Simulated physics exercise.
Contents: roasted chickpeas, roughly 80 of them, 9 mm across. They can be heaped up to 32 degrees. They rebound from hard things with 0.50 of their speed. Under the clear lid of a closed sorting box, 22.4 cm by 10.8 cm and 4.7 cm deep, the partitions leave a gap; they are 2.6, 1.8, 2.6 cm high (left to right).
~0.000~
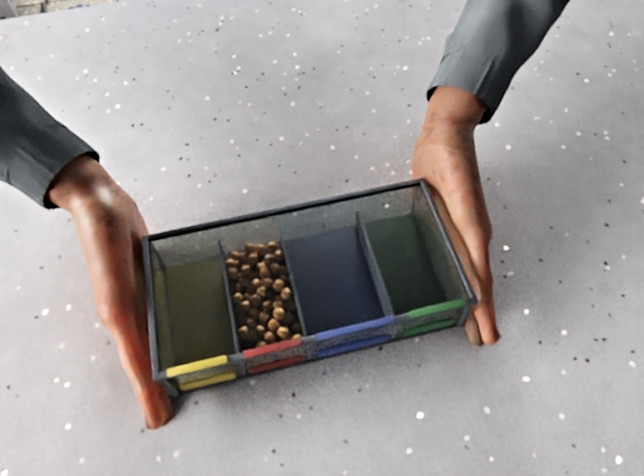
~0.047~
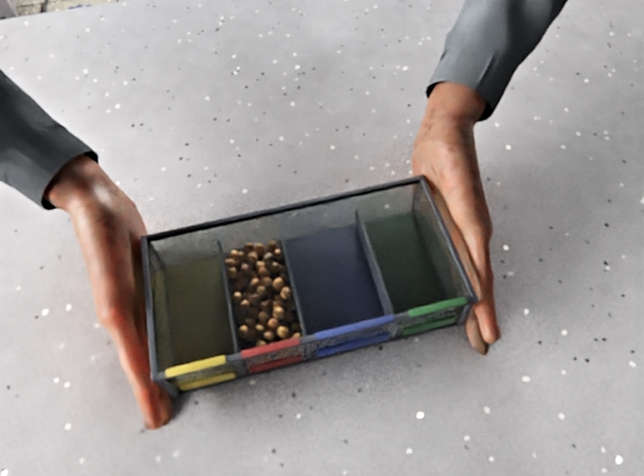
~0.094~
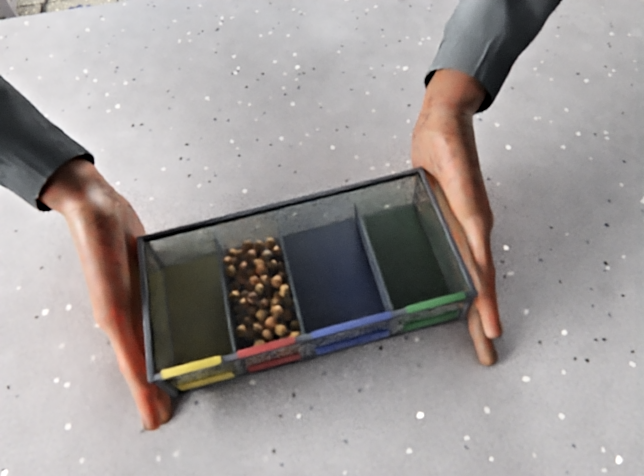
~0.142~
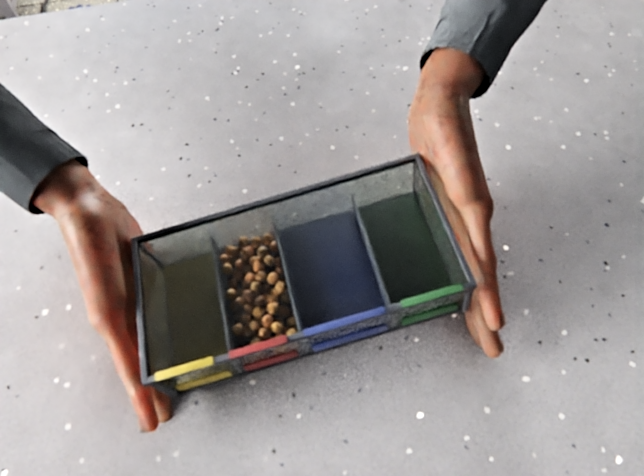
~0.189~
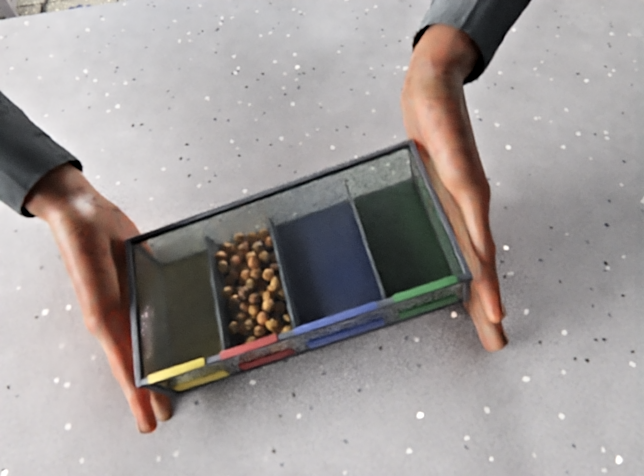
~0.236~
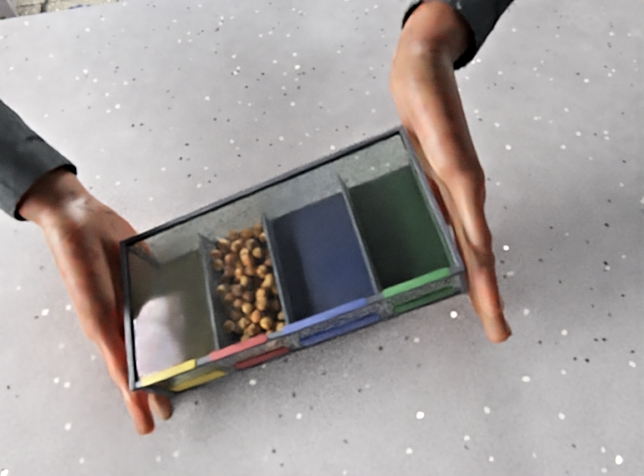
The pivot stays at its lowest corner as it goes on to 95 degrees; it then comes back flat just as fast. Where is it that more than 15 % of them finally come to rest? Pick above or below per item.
Red compartment = above; blue compartment = below; green compartment = below; yellow compartment = above.
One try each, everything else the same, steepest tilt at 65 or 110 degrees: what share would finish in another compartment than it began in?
About 5 and 95 per cent.
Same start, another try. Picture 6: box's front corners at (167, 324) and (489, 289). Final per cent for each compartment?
Red = 10 %; blue = 15 %; green = 70 %; yellow = 0 %.
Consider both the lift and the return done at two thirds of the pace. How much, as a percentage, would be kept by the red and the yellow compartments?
Per cent held - red: 40, yellow: 60.
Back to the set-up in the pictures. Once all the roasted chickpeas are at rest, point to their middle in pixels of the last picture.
Somewhere near (220, 331) in the last picture.
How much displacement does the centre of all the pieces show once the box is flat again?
4.5 cm or thereabouts.
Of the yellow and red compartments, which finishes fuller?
The yellow one.
After 1.06 s, tilt 95 degrees; red 85 %, yellow 15 %.
After 1.60 s, tilt 41 degrees; red 45 %, yellow 55 %.
Then, at 2.21 s, tilt 0 degrees; red 45 %, yellow 55 %.
In the end, at 2.9 s, red 45 %, blue 0 %, green 0 %, yellow 55 %.
